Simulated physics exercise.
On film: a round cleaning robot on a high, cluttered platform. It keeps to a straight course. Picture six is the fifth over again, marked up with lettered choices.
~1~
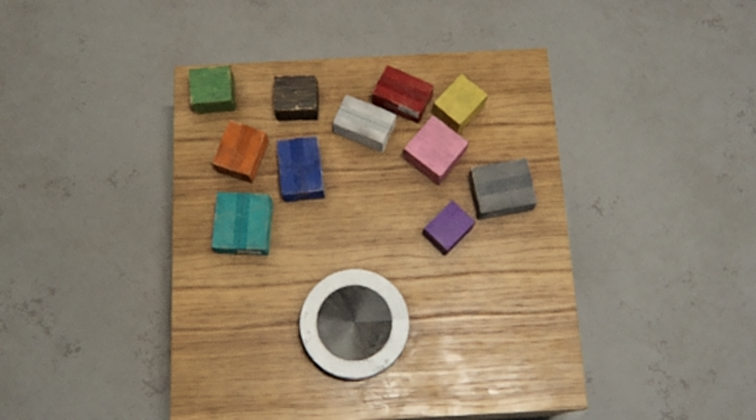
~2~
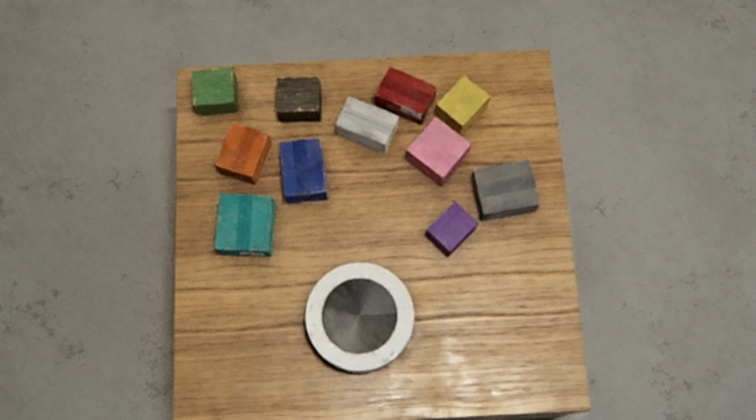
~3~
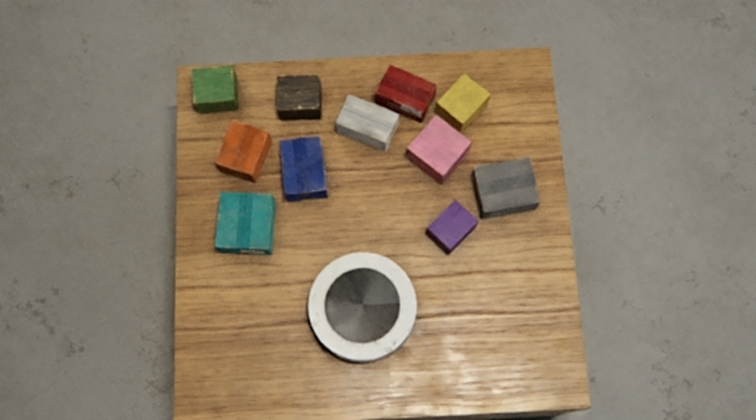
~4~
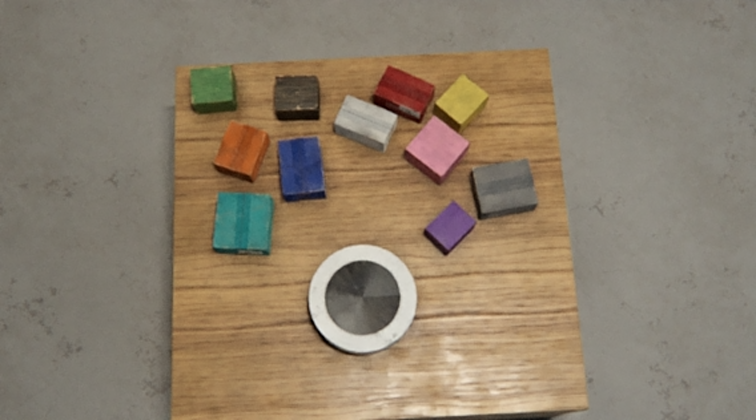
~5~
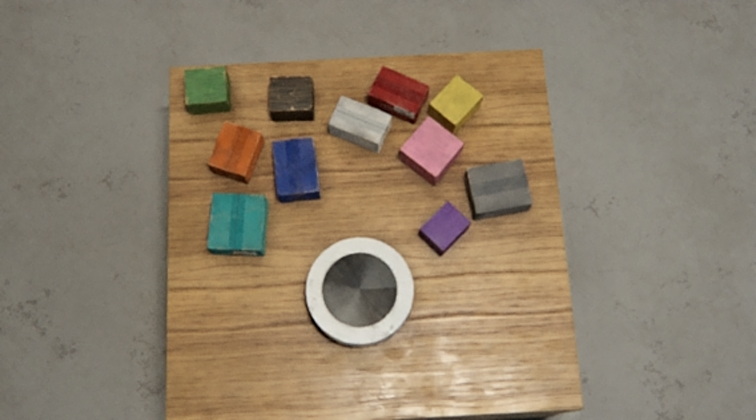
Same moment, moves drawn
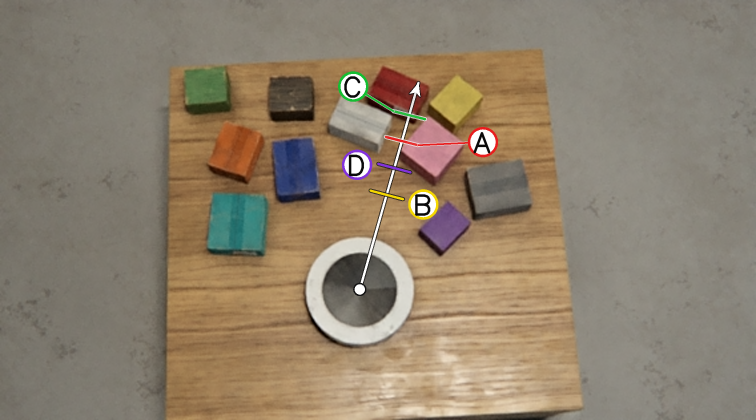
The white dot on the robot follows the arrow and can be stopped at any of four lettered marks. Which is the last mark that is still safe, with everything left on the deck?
It should halt at C.
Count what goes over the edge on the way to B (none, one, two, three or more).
In all, none.
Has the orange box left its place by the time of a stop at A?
No.
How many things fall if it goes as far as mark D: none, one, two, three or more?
In all, none.
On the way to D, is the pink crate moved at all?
By then, yes.
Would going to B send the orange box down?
No.
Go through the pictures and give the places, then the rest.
The first frame shows white parcel (364, 124); red parcel (403, 95); blue parcel (301, 169).
The second frame shows robot (360, 318); green crate (216, 92).
The third frame shows robot (363, 308); orange box (244, 152).
The fourth frame shows robot (363, 300); black crate (298, 98).
The fifth frame shows robot (360, 292); turquoise parcel (238, 224); pink crate (431, 151); white parcel (360, 125).
On the marked copy, A at (402, 141); B at (387, 195); C at (409, 116); D at (394, 168); the arrow from (360, 289) to (418, 83); the white dot at (360, 289).
Following C. Soon after the start, robot (378, 227); purple crate (450, 221); green crate (208, 91).
Later, robot (396, 166); yellow crate (471, 83); red parcel (401, 87).
In the end, robot (409, 122); yellow crate (496, 53); red parcel (401, 61); nothing has fallen.
As for the rest, A is safe but short; B is safe but short; D is safe but short.
